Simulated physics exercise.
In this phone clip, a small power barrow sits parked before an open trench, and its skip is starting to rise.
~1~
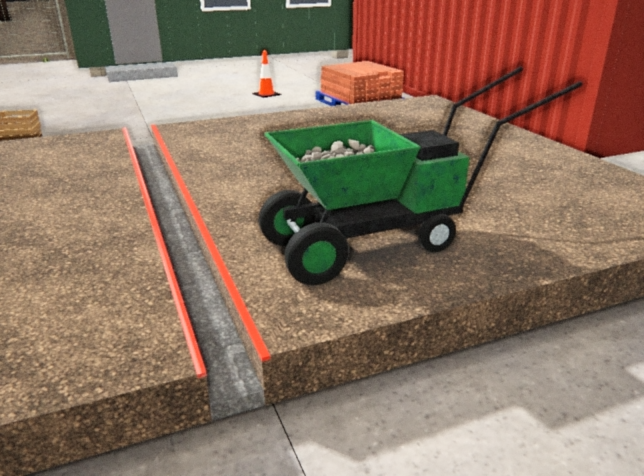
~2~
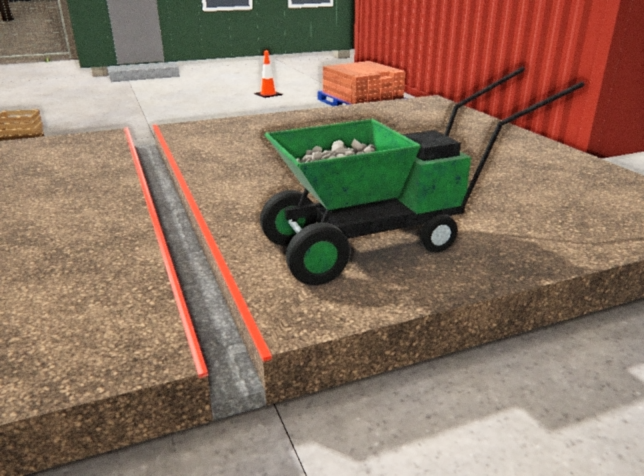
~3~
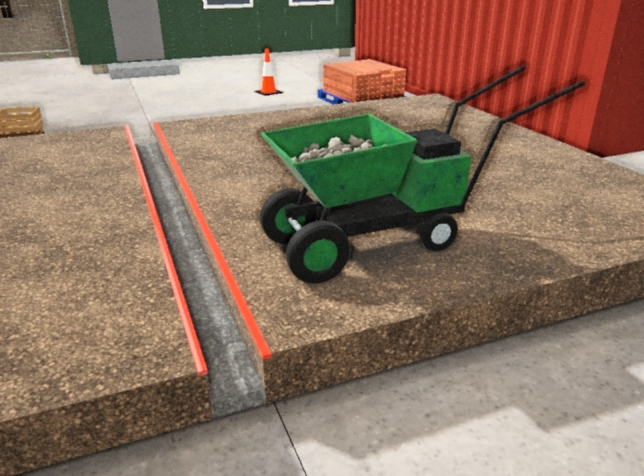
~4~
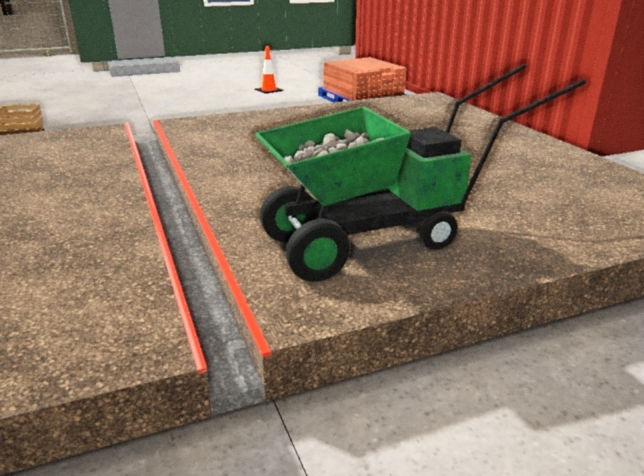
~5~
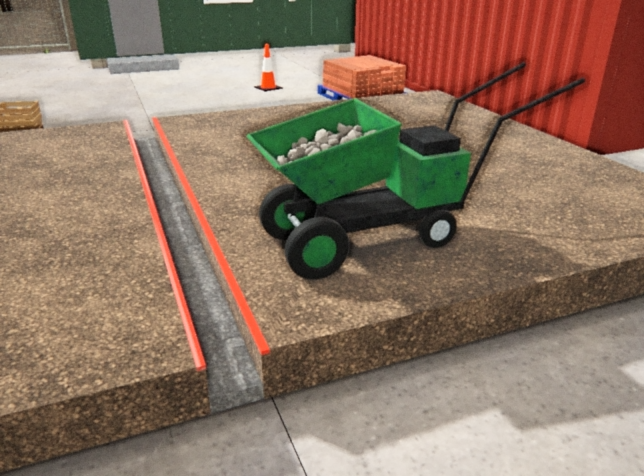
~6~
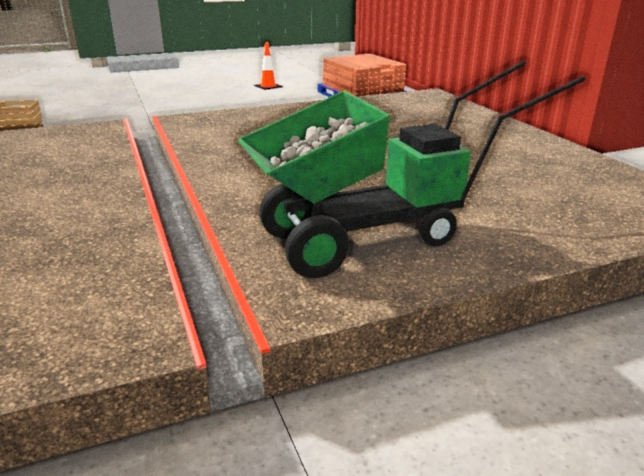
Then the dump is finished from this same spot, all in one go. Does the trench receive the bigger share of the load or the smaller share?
The trench is going to take the majority of it.
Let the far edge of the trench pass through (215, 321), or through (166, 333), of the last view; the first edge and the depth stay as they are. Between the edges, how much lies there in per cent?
30 % and 80 %, give or take.
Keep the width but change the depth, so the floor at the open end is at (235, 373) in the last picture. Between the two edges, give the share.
Something like 60 %.
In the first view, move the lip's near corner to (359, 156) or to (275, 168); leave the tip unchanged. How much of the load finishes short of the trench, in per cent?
Position 1 near 40 %, position 2 near 0 %.
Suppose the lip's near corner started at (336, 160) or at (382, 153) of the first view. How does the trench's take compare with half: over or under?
Try one: The greater share. Try two: The lesser share.
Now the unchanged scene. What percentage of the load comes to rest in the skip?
Roughly 15 per cent of the load.
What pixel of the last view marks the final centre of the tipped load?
Around (198, 297), give or take.
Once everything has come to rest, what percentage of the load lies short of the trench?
It comes to close to 0 %.
Soon after the last picture, skip tipped steeply; all in the skip.
A little later, skip tipped steeply; nearly all in the skip; a stray few in or heaped over the trench; a stray few beyond it; a stray few falling.
Later still, skip tipped right over; about half in the skip; about a third in or heaped over the trench; about a quarter beyond it; a stray few falling.
By the end, skip tipped right over; a small part in the skip; about two thirds in or heaped over the trench; about a quarter beyond it.
